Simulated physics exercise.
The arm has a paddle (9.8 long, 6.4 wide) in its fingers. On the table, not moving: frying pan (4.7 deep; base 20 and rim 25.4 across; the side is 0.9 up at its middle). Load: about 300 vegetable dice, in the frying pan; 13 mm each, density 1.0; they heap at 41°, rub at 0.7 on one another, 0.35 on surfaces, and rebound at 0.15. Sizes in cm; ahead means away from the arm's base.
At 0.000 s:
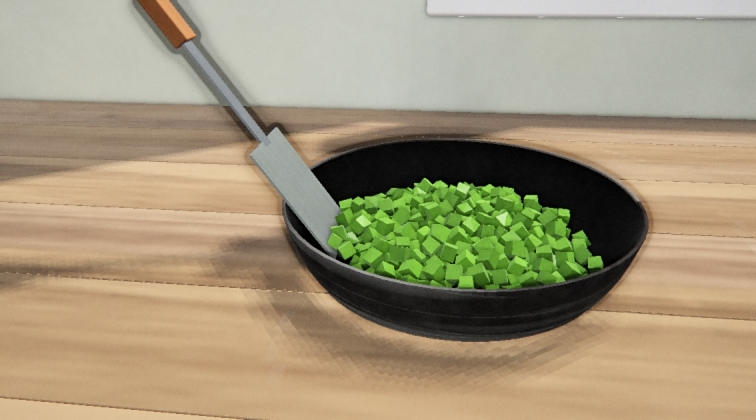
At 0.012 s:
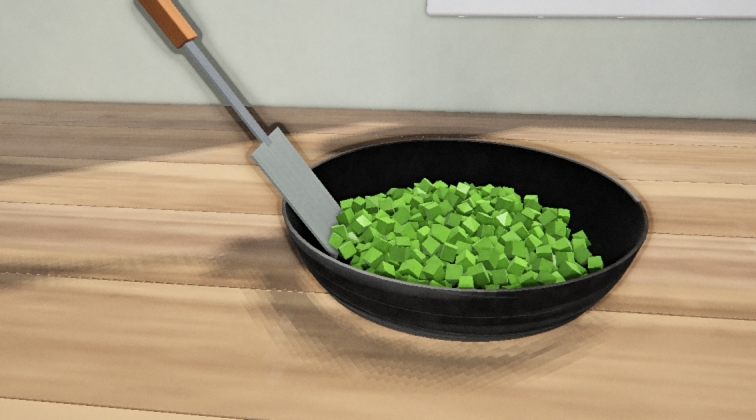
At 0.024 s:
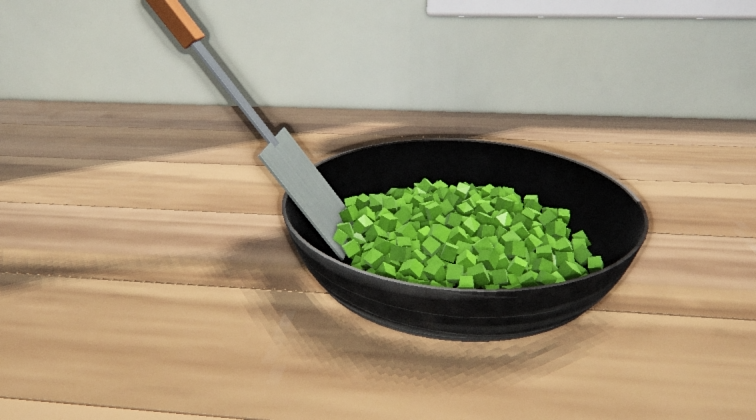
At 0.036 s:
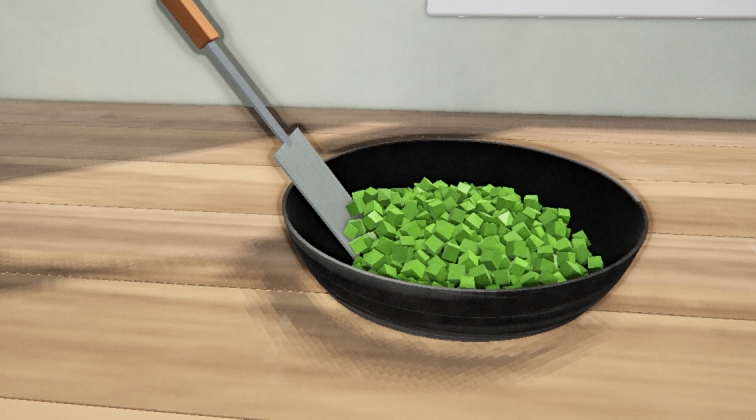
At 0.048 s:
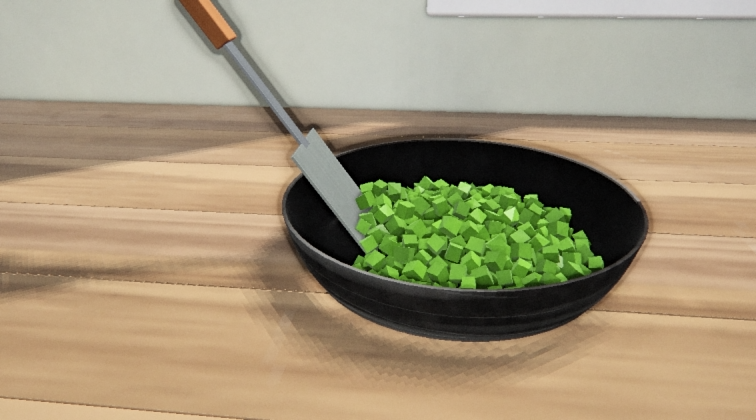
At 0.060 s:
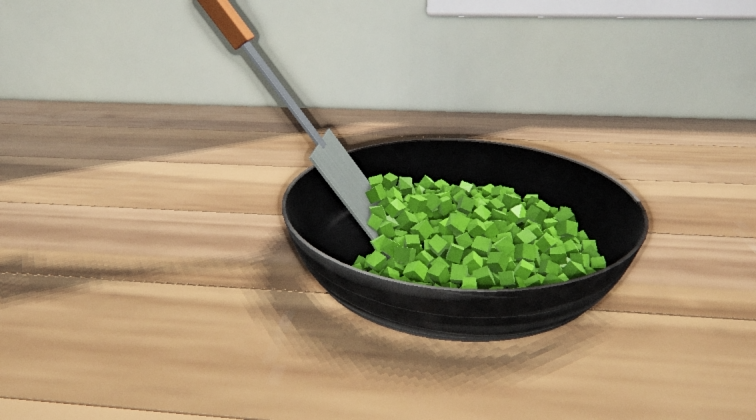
The footage shows a flat metal paddle with an orange-brown handle resting in a black frying pan of green vegetable dice on a wooden table, then sliding a short way right, nudging the nearest pieces while the pan stays still.
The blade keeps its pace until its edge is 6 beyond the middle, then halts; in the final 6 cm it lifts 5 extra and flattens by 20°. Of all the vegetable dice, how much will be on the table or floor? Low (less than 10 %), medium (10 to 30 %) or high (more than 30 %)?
Share on the table or floor: Medium (10 to 30 %).
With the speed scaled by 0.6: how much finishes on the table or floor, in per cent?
Some 0 per cent.
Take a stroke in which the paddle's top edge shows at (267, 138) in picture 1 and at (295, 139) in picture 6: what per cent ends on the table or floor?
Some 0 per cent.
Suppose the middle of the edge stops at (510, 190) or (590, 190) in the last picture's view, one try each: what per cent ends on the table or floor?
Some 10 and 20 per cent.
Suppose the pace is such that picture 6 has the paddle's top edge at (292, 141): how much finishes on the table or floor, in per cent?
Some 0 per cent.
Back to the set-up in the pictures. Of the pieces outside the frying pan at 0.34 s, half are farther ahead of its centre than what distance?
Some 24 cm.
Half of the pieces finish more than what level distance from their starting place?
Roughly 3 cm.
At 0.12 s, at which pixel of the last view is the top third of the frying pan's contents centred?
At about (496, 207).
After 0.09 s, sloping 55°, highest piece 6 above the table; 305 in the frying pan.
After 0.12 s, sloping 48°, highest piece 8 above the table; 305 in the frying pan.
After 0.34 s, sloping 35°, highest piece 4 above the table; 261 in the frying pan, 44 on the table or floor.
After 1.39 s, sloping 35°, highest piece 4 above the table; 261 in the frying pan, 44 on the table or floor.
In the end, 261 in the frying pan, 44 on the table or floor. That is 14 % on the table or floor.
